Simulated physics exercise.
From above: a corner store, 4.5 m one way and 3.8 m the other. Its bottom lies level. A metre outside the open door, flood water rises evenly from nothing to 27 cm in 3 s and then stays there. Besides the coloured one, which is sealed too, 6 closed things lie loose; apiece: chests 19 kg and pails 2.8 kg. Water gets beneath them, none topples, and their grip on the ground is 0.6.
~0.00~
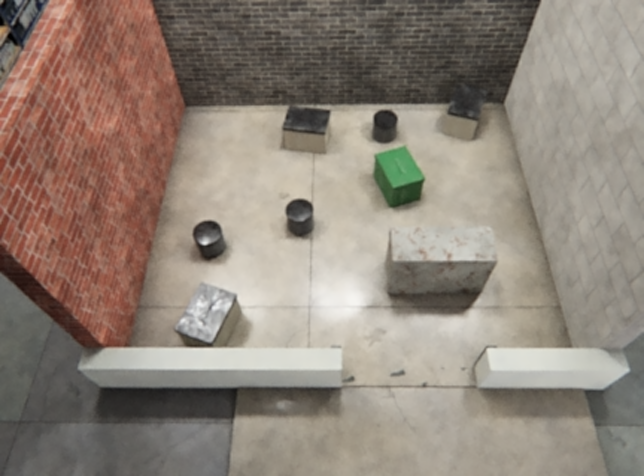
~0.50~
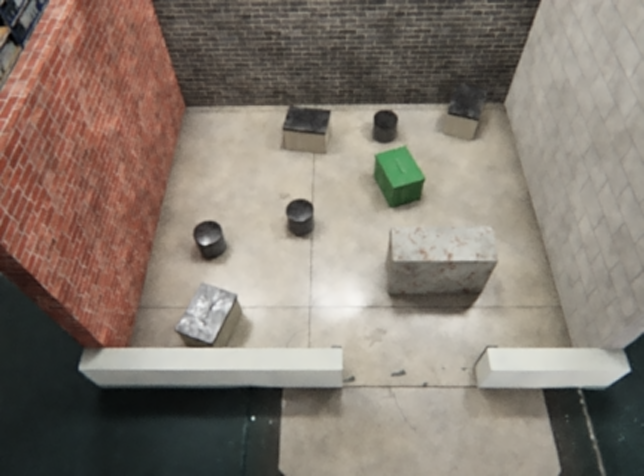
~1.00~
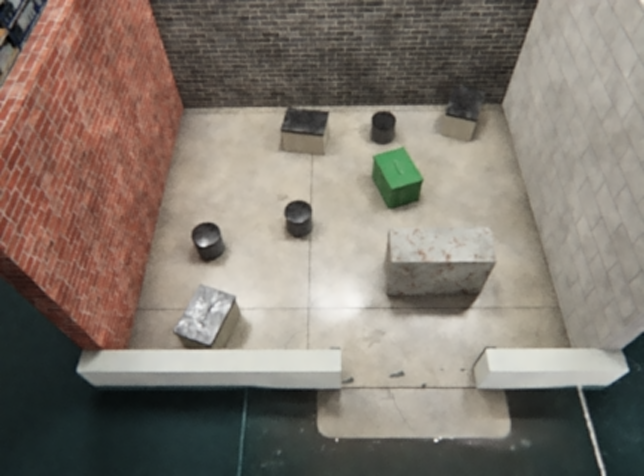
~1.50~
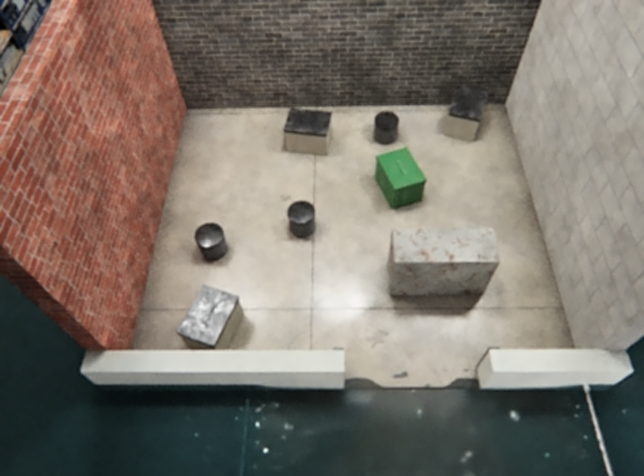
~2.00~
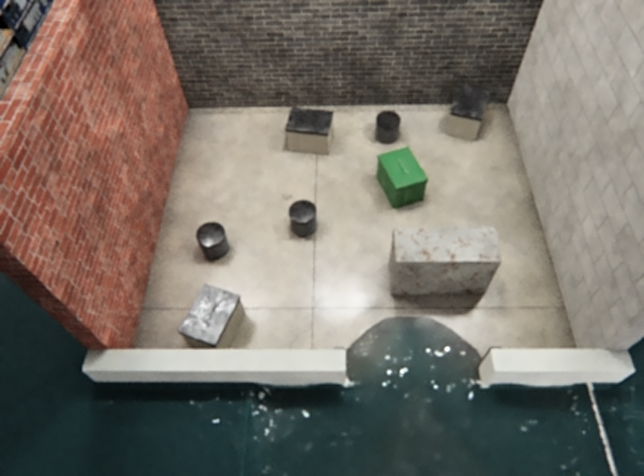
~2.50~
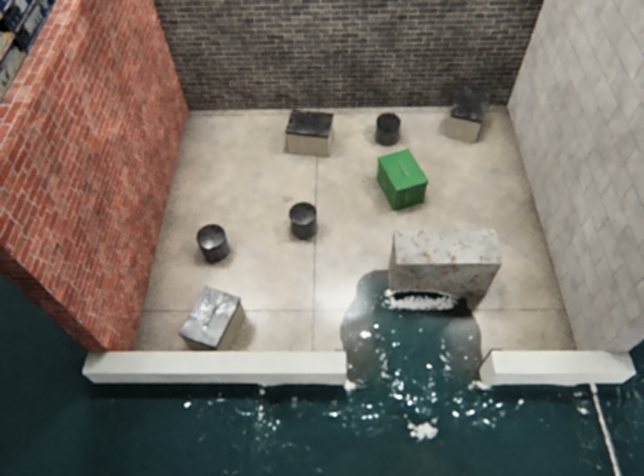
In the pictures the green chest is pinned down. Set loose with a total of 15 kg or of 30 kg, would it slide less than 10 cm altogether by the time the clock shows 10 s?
Verdict: Only the larger load is enough.
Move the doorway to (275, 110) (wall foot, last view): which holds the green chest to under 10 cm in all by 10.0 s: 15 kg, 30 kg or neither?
Then only the larger load is enough.
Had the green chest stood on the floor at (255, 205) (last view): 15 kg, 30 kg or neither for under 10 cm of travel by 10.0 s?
Neither holds.
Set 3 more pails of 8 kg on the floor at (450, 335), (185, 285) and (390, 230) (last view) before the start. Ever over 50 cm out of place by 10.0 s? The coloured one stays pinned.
In turn: Over, past it, under.
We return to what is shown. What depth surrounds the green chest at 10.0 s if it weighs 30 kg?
Roughly 9 cm.
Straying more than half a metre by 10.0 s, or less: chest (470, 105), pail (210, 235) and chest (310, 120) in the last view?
In turn: Short of it, past it, short of it.
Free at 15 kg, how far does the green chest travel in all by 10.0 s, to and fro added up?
About 80 cm.
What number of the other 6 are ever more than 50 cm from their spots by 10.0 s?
I count 3.
After 3.5 s the green chest would be 0 cm from its start with 15 kg and 0 cm from its start with 30 kg; 0 cm of water round it then.
After 4.5 s the green chest would be 0 cm from its start with 15 kg and 0 cm from its start with 30 kg; 2 cm of water round it then.
After 7.0 s the green chest would be 0 cm from its start with 15 kg and 0 cm from its start with 30 kg; 3 cm of water round it then.
After 10.0 s the green chest would be 78 cm from its start with 15 kg and 0 cm from its start with 30 kg; 9 cm of water round it then.
